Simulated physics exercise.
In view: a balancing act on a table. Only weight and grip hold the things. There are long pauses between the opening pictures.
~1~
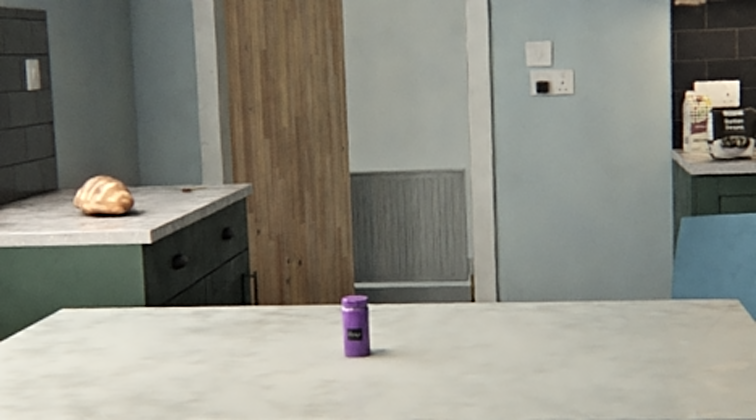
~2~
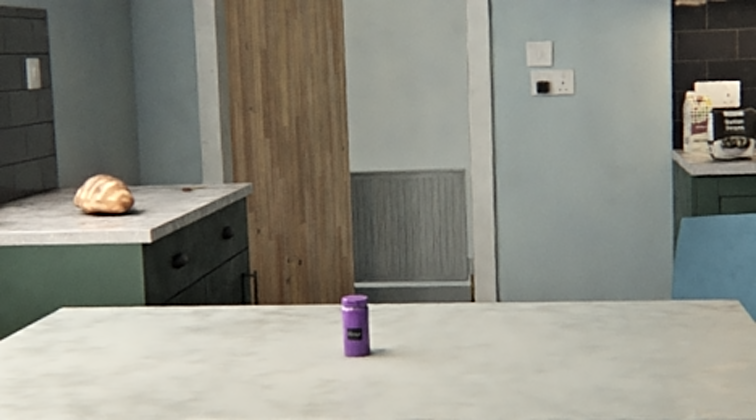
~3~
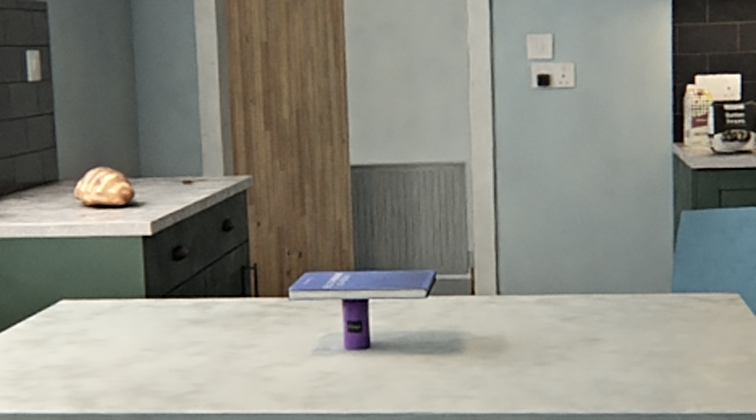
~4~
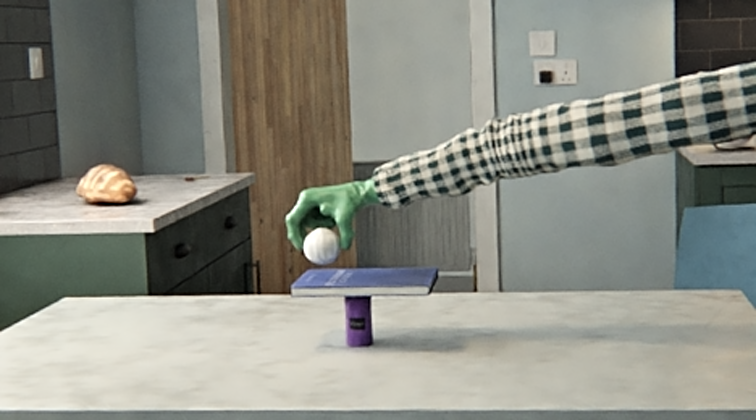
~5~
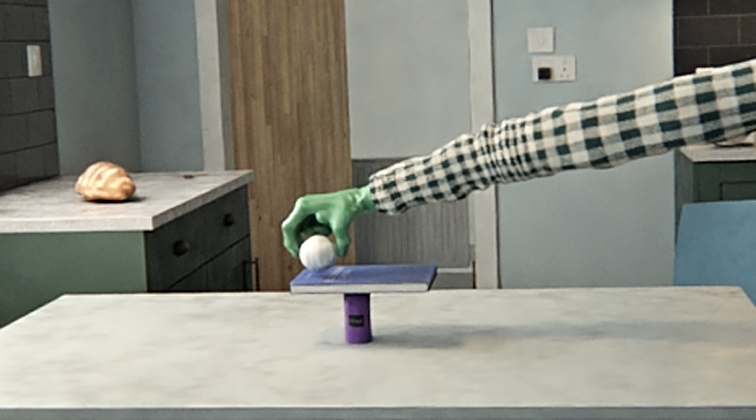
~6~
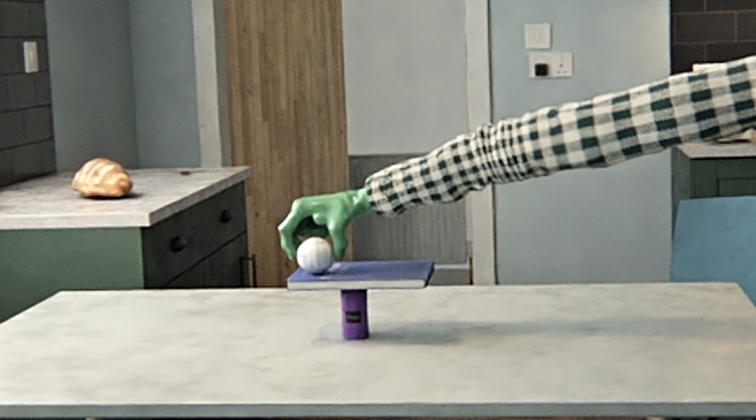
A green hand lowers a white ball onto a blue book atop a purple shaker.
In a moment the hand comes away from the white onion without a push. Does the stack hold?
In the end the stack holds.
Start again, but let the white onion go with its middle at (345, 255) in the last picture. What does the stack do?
Then it keeps its balance.
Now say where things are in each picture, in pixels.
In the first picture, the last thing is not in view yet; purple shaker (356, 326).
In the second picture, the last thing is not in view yet; purple shaker (356, 326).
In the third picture, the last thing is not in view yet; purple shaker (356, 318).
In the fourth picture, still above its spot; white onion (322, 246); purple shaker (359, 316).
In the fifth picture, still above its spot; white onion (319, 253); purple shaker (358, 313).
In the sixth picture, set down, still held; white onion (316, 256); purple shaker (355, 309).
Then, 0.20 s on from there, no change.
Then, 0.30 s on from there, white onion resting near (316, 256).
In the end, all 3 unmoved. At the end, from the last picture's camera, white onion near (316, 256). The stack stays up.
